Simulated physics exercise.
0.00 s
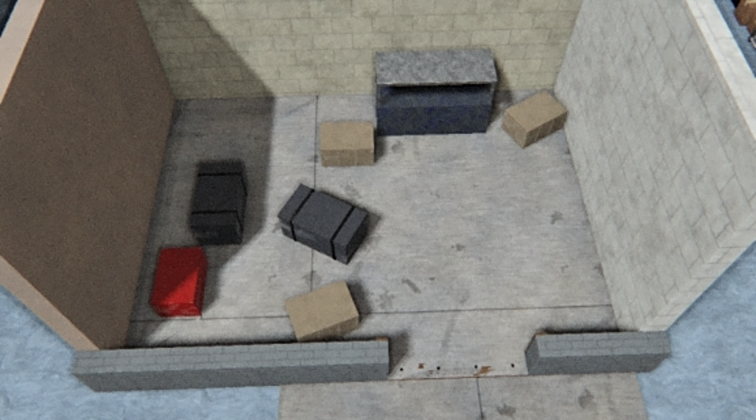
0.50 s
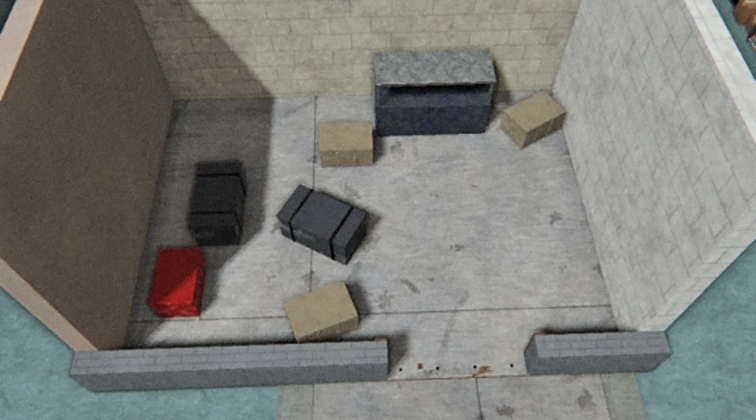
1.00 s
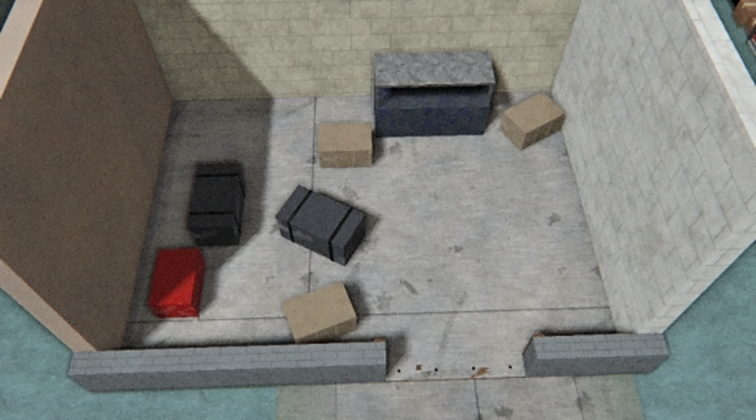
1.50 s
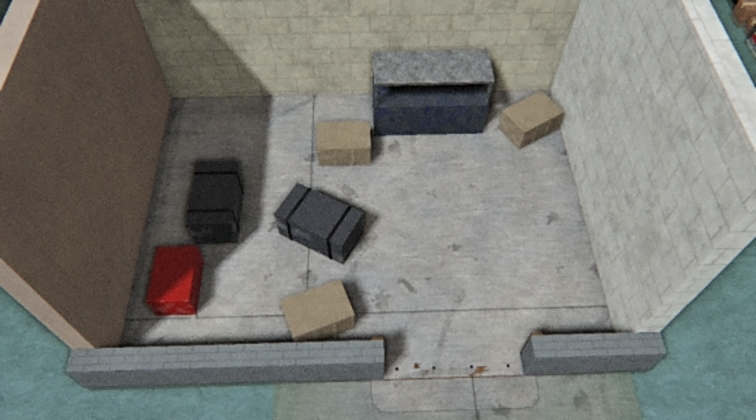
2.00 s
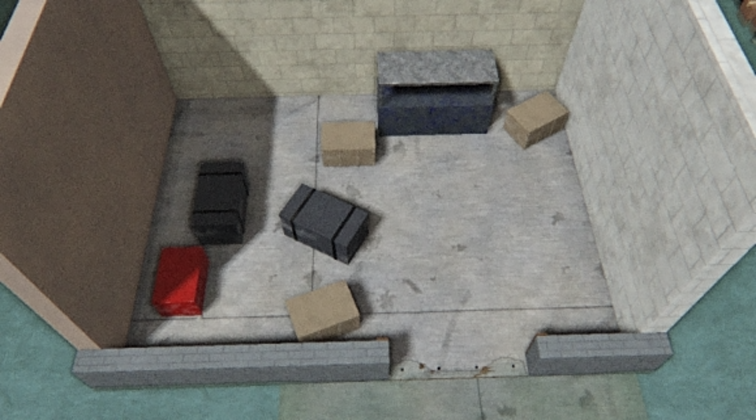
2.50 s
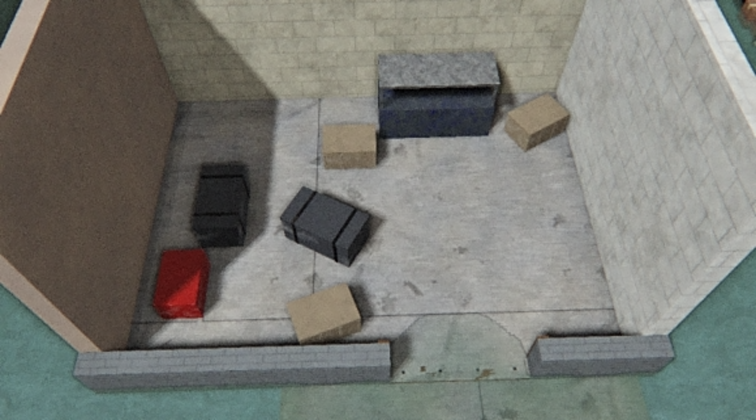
In this clip, seen from high above, a red crate, dark trunks and tan boxes sit motionless inside a walled shop with a dark counter, while a shallow patch of water spreads in through the front doorway.
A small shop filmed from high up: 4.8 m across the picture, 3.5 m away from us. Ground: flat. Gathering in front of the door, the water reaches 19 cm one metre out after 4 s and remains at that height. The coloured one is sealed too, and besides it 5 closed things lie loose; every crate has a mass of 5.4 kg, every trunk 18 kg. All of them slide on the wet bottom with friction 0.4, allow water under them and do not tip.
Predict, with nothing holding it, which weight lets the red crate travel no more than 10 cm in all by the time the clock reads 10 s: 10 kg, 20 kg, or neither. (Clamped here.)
It never needs the heavy one.
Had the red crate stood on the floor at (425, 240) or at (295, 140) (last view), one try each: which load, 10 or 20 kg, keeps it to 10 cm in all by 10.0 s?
Respectively, neither option succeeds and neither option succeeds.
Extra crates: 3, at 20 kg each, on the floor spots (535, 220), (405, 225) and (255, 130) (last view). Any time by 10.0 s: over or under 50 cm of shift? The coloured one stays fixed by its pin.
Answer by position: Inside the range; outside the range; inside the range.
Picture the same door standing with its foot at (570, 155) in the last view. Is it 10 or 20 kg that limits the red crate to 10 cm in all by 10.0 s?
Outcome - neither pick works.
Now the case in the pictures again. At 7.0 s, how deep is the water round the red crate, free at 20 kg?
2 cm, roughly.
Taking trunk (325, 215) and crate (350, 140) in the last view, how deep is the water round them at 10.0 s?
First roughly 4 cm, second roughly 10 cm.
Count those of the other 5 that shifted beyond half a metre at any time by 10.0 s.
1.
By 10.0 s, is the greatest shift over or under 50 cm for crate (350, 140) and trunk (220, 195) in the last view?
Object 1: Surpassed, object 2: Not surpassed.
After 3.5 s the red crate would be 0 cm from its start with 10 kg and 0 cm from its start with 20 kg; 0 cm of water round it then.
After 4.5 s the red crate would be 0 cm from its start with 10 kg and 0 cm from its start with 20 kg; 0 cm of water round it then.
After 7.0 s the red crate would be 0 cm from its start with 10 kg and 0 cm from its start with 20 kg; 2 cm of water round it then.
After 10.0 s the red crate would be 3 cm from its start with 10 kg and 0 cm from its start with 20 kg; 4 cm of water round it then.
